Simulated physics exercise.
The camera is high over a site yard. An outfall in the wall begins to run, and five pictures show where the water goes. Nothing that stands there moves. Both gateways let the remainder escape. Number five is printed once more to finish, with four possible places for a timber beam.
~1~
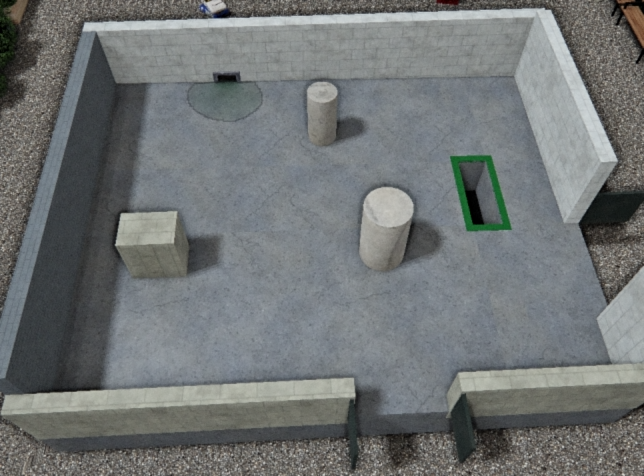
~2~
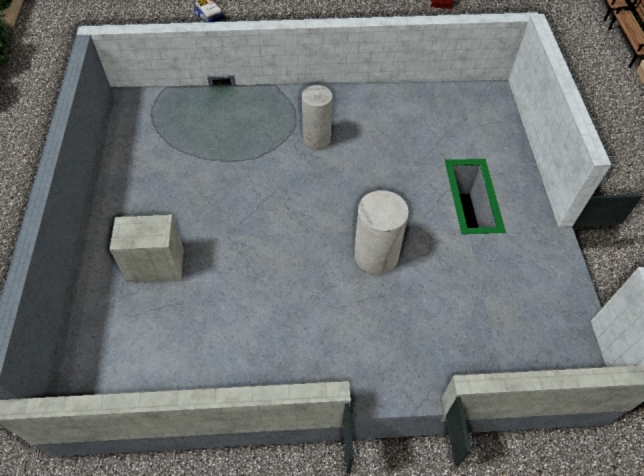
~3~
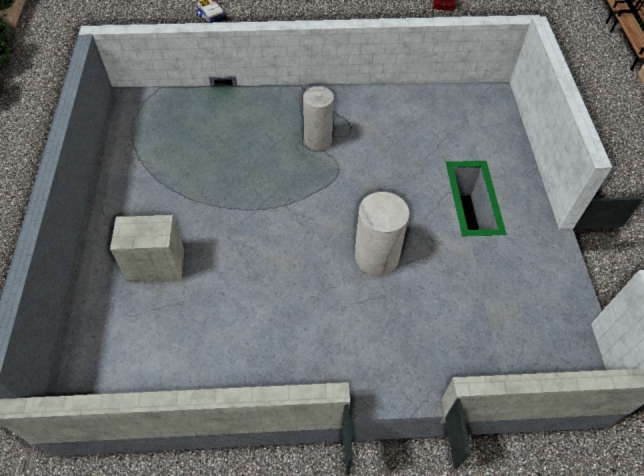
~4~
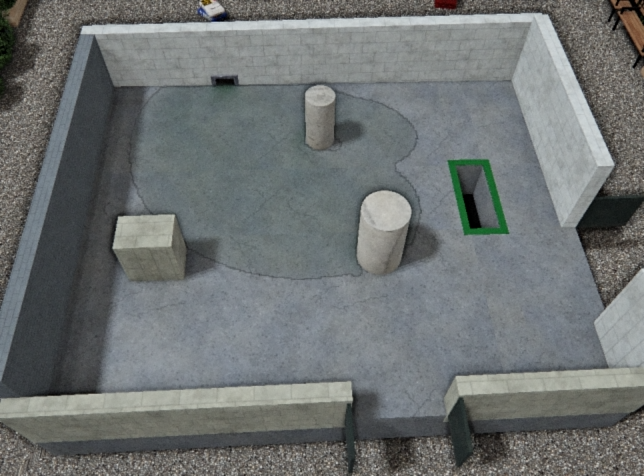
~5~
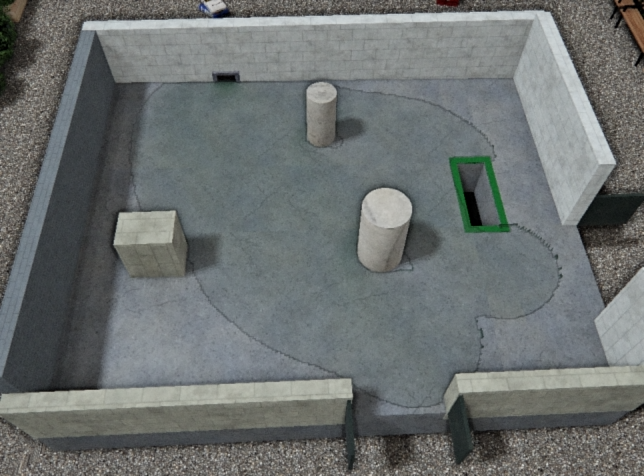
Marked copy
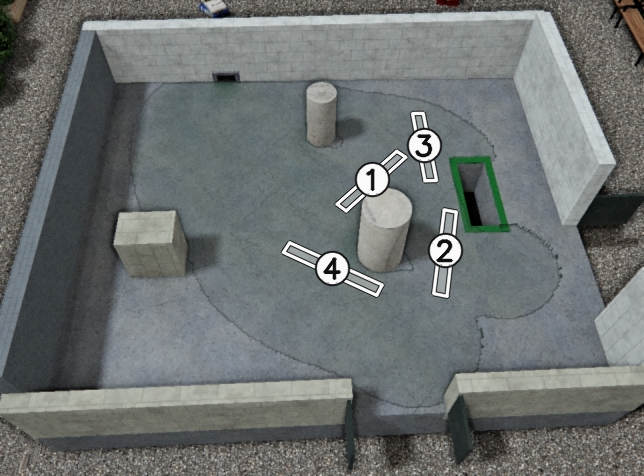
Water spreads from the back wall across the walled yard, around pillars, reaching a green-edged pit.
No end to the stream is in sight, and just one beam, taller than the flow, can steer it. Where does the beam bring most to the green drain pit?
It is 4.
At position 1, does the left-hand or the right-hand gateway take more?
More leaves on the right.
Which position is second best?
That would be 2.
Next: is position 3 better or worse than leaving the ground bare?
Worse.
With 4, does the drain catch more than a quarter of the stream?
Yes, it does.
On the marked copy, 1 from (341, 207) to (401, 154); 2 from (440, 294) to (450, 210); 3 from (430, 180) to (417, 113); 4 from (286, 247) to (379, 290).
If 1 is chosen, about 15 % of the stream goes into the green drain pit, about 85 % out by the gates.
If 2 is chosen, about 29 % of the stream goes into the green drain pit, about 71 % out by the gates.
If 3 is chosen, about 17 % of the stream goes into the green drain pit, about 83 % out by the gates.
If 4 is chosen, about 37 % of the stream goes into the green drain pit, about 63 % out by the gates.
